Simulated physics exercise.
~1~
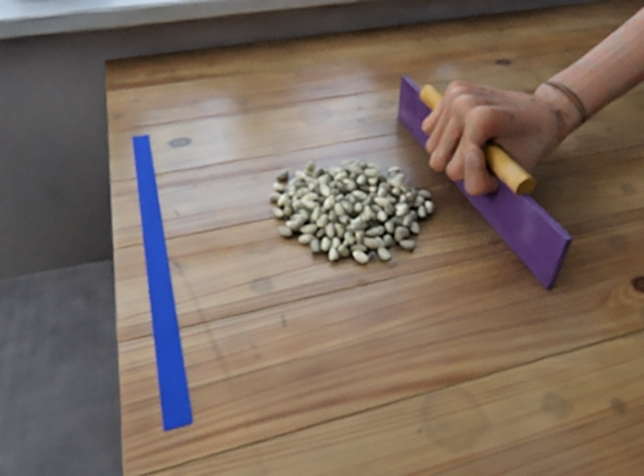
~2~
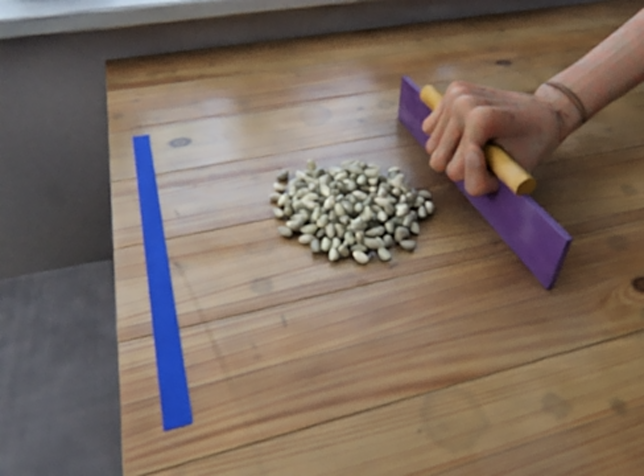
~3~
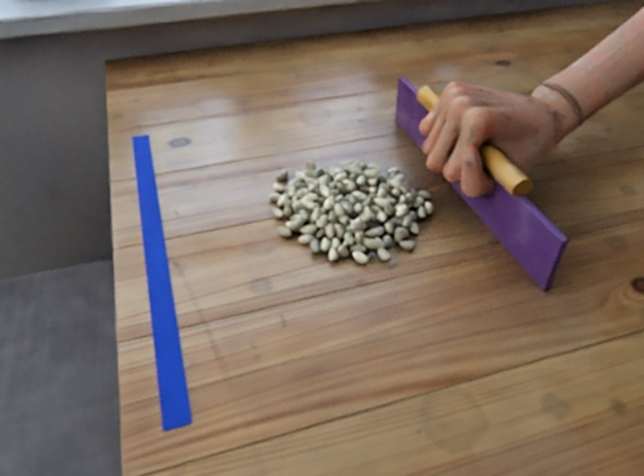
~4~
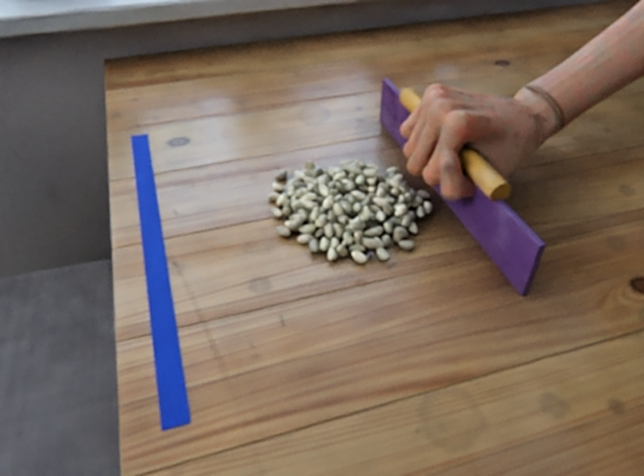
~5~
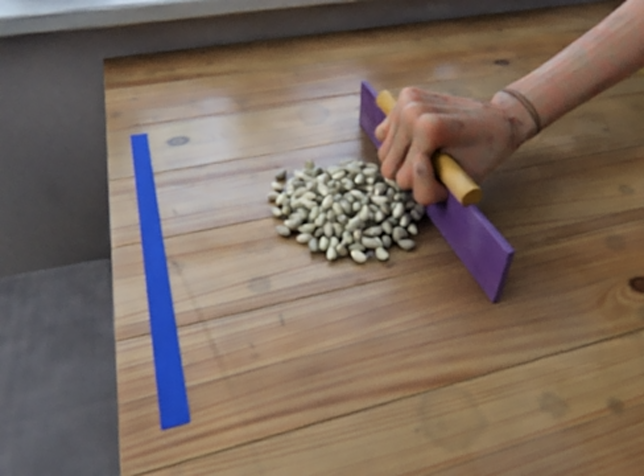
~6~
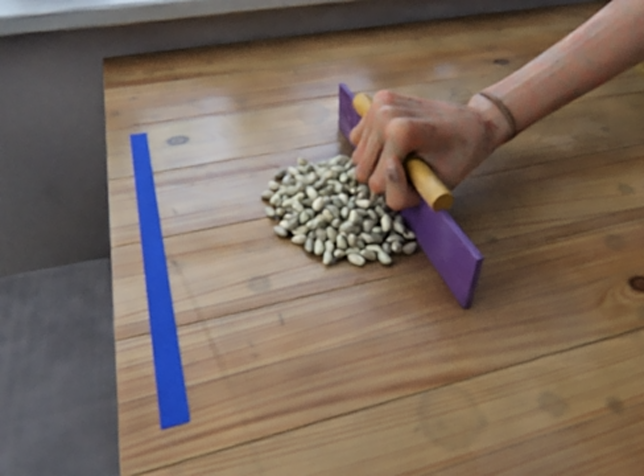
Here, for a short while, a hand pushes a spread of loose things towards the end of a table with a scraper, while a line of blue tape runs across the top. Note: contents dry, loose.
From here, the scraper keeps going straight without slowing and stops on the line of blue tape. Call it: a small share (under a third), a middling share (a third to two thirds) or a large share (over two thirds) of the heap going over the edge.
A large share.
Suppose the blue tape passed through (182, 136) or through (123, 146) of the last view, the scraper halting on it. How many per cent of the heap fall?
First try 20 per cent, second try 100 per cent.
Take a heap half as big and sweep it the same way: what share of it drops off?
Roughly 70 in a hundred.
Soon after the last picture, scraper still moving, near (265, 175); heap all on the table, its front near (157, 238).
A little later, scraper stopped at the blue tape; heap about two thirds over the edge.
Later still, scraper stopped at the blue tape; heap most over the edge.
At rest, scraper stopped at the blue tape; heap most over the edge.
